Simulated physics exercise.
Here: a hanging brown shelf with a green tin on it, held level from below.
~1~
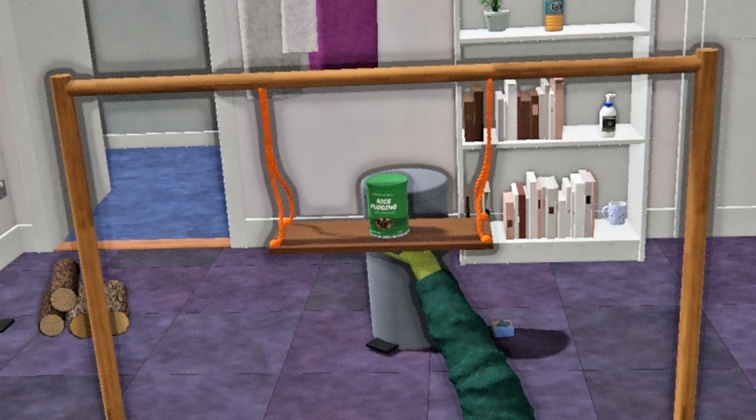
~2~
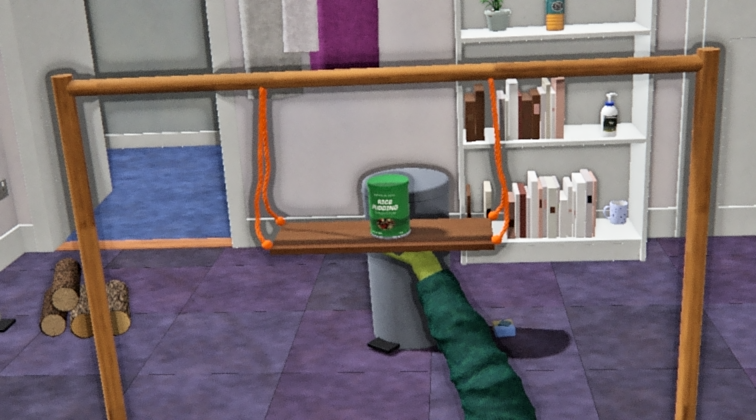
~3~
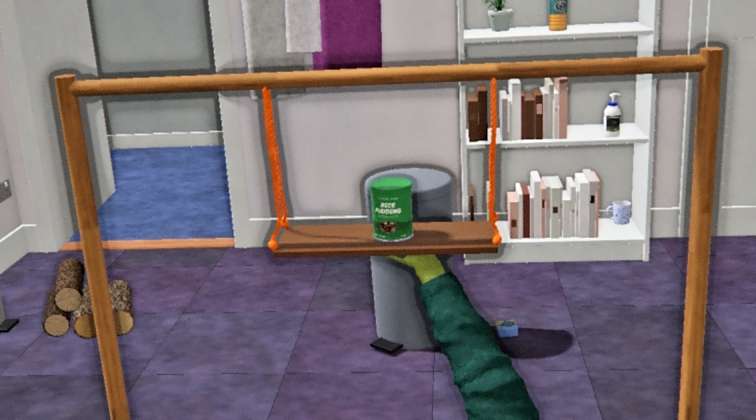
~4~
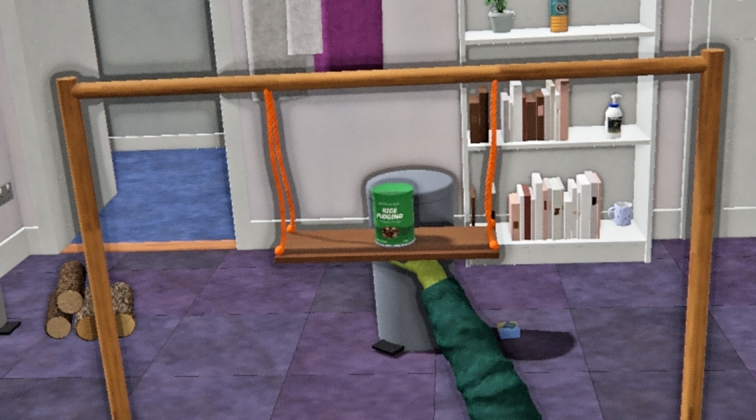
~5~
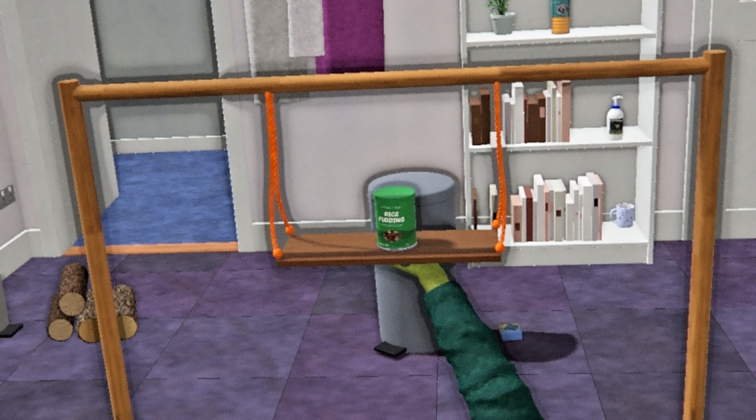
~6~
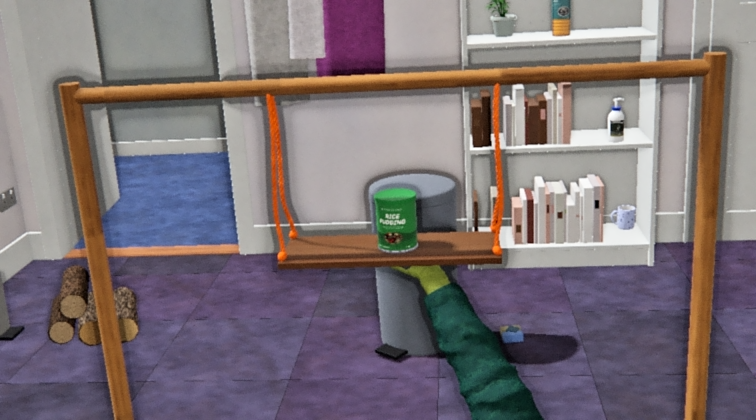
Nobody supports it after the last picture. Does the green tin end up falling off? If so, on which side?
No. It fails to come off.
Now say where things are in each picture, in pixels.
In the first frame, green tin (388, 206); brown shelf (380, 249).
In the second frame, green tin (389, 207).
In the third frame, green tin (392, 210).
In the fourth frame, green tin (394, 215); brown shelf (386, 258).
In the fifth frame, green tin (396, 219).
In the sixth frame, green tin (397, 221); brown shelf (389, 264); left cords almost straight; right cords almost straight.
Then, 0.28 s after the last picture, board level; tin on the board near (397, 222).
Then, 0.64 s after the last picture, board level; tin on the board near (397, 223).
At rest, board level; tin on the board near (397, 223). The green tin stays on the board.
